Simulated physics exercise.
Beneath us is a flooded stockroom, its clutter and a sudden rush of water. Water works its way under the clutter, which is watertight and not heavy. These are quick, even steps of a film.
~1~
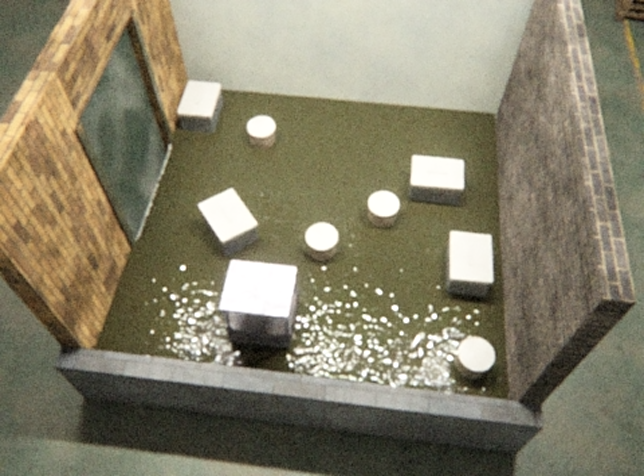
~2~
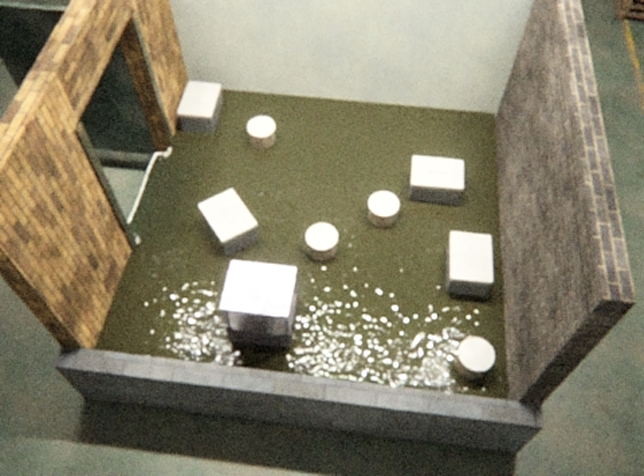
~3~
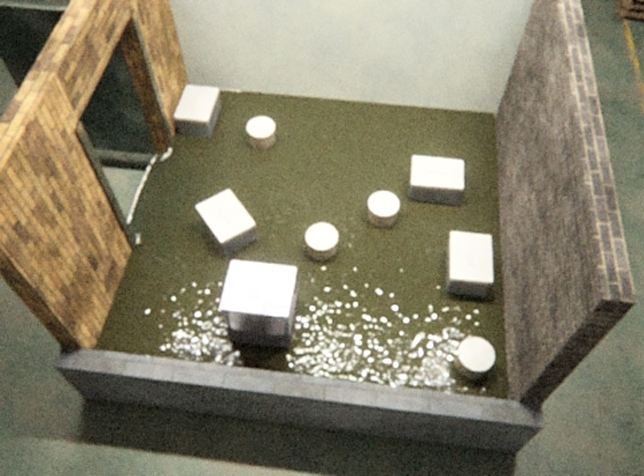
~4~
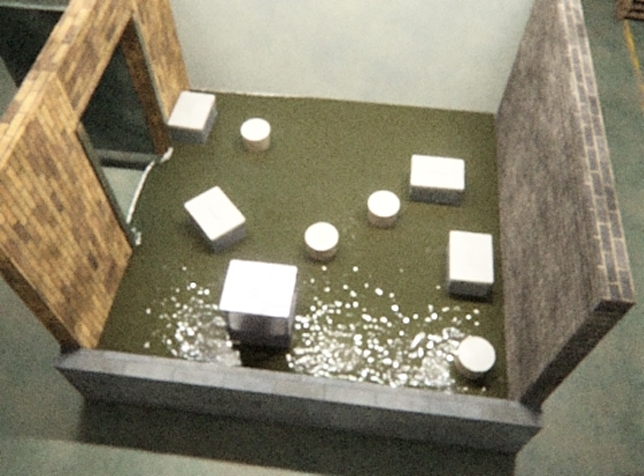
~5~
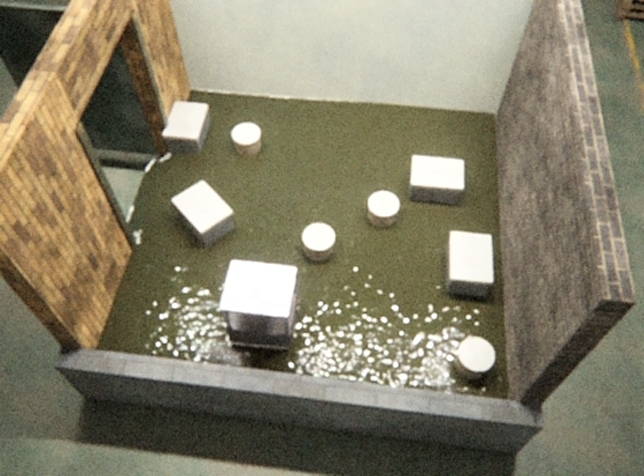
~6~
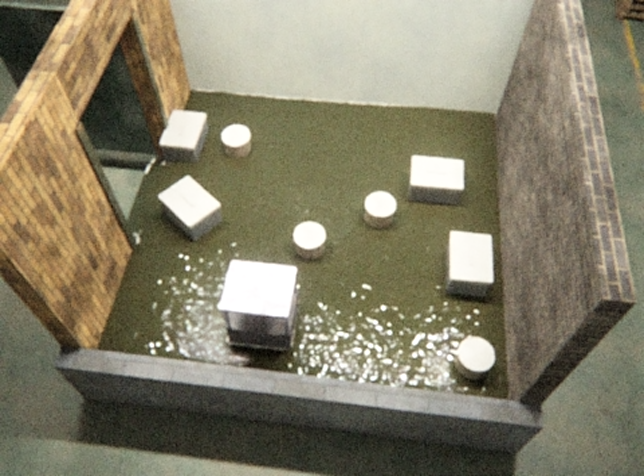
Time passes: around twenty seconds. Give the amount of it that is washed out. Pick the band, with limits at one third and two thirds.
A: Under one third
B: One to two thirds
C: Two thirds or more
(B) One to two thirds.
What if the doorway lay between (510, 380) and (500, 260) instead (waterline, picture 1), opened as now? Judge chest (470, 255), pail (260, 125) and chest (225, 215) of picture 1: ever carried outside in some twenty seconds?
The first exits, the second never exits, the third never exits.
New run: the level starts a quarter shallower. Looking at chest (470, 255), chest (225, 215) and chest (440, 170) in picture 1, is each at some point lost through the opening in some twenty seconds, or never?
In order, held back, flushed away and held back.
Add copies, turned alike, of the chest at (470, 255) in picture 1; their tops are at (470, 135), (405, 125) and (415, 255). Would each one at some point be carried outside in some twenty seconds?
Taking them in turn: Held back, held back and held back.
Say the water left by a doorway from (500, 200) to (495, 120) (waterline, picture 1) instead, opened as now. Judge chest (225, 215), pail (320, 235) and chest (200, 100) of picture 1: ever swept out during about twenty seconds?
In order: Remains, escapes, remains.
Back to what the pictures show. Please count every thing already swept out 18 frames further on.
That gives 4.
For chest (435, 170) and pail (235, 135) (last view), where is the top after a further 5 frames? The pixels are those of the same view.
Estimated: (408, 169); (168, 151).
A moment on, 2 of 8 are out; 6 afloat.
Next, 4 of 8 are out; 4 afloat.
Later, 5 of 8 are out; 1 afloat.
In the end, 5 of 8 are out; 1 afloat.
